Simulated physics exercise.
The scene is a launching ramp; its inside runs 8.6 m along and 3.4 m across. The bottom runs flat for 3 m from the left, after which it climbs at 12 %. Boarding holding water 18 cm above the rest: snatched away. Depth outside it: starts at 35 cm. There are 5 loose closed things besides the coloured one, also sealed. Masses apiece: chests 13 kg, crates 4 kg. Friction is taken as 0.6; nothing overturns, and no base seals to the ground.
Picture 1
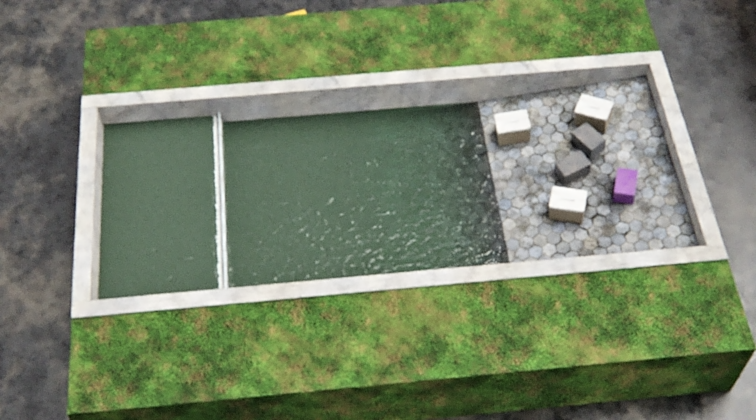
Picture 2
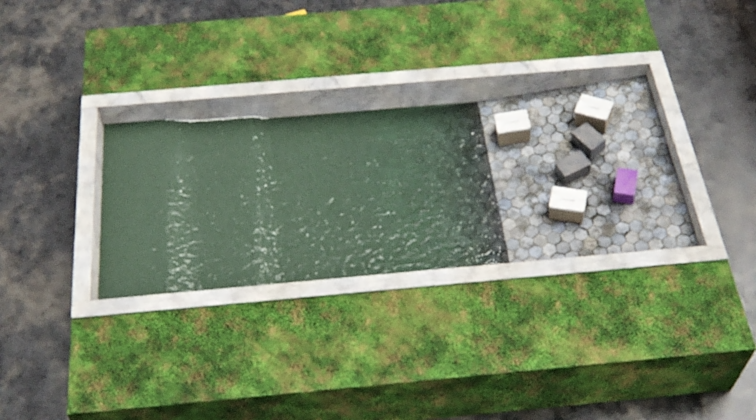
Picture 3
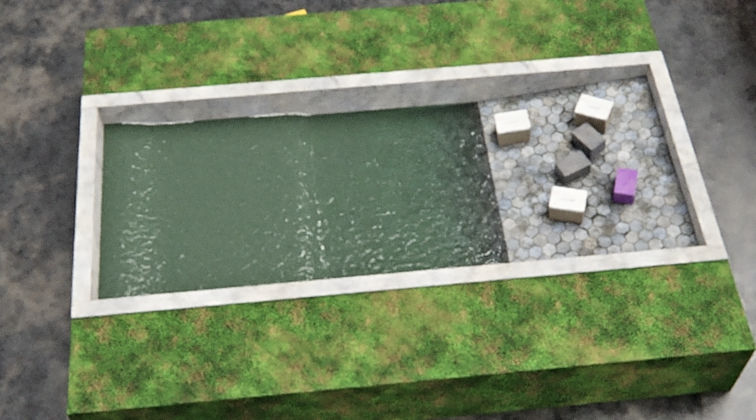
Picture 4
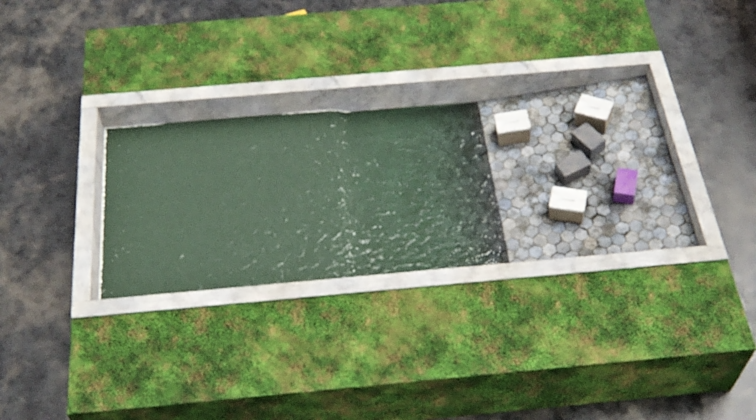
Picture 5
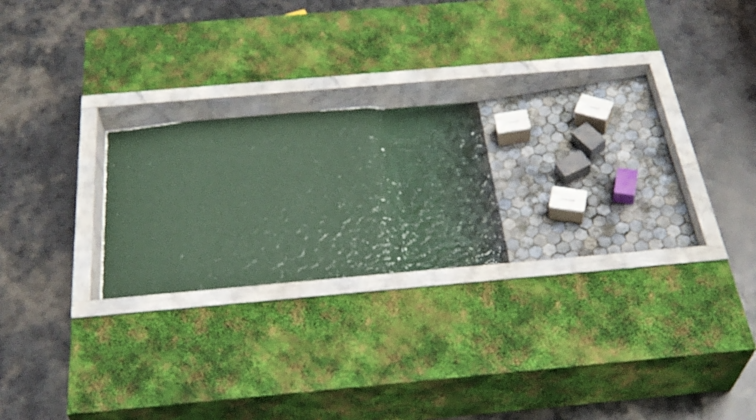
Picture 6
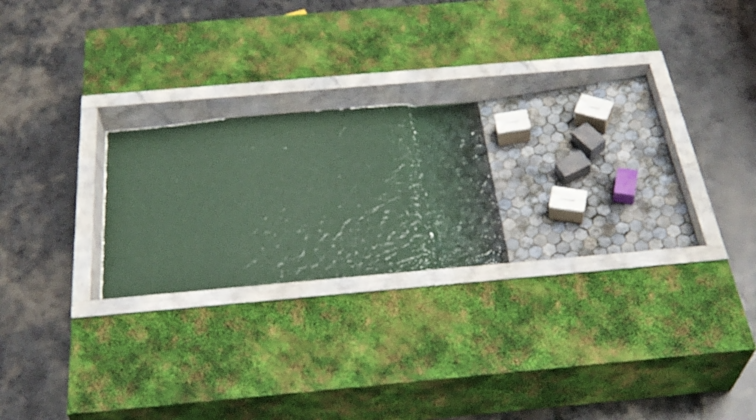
In the video, a white divider across the left part of a walled green pool disappears, and low ripples spread left and right over the water, while the purple, white and grey blocks on the paved right end stay still.
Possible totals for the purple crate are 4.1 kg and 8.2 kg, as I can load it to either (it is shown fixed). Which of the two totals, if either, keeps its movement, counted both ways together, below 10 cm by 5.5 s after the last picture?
The lesser loading meets the limit.
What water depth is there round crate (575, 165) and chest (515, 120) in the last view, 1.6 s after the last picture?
Around 3 cm and 6 cm.
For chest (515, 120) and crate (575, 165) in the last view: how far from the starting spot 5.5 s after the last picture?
Shifts: 200 cm / 200 cm.
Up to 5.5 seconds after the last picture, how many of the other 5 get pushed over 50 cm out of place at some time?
By my count, 2.
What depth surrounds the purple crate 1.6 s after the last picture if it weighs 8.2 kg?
0 cm, roughly.
Then, 0.6 s after the last picture the purple crate would be 0 cm from its start with 4.1 kg and 0 cm from its start with 8.2 kg; 0 cm of water round it then.
Then, 1.6 s after the last picture the purple crate would be 0 cm from its start with 4.1 kg and 0 cm from its start with 8.2 kg; 0 cm of water round it then.
Then, 3.4 s after the last picture the purple crate would be 0 cm from its start with 4.1 kg and 0 cm from its start with 8.2 kg; 2 cm of water round it then.
Then, 5.5 s after the last picture the purple crate would be 0 cm from its start with 4.1 kg and 0 cm from its start with 8.2 kg; 0 cm of water round it then.
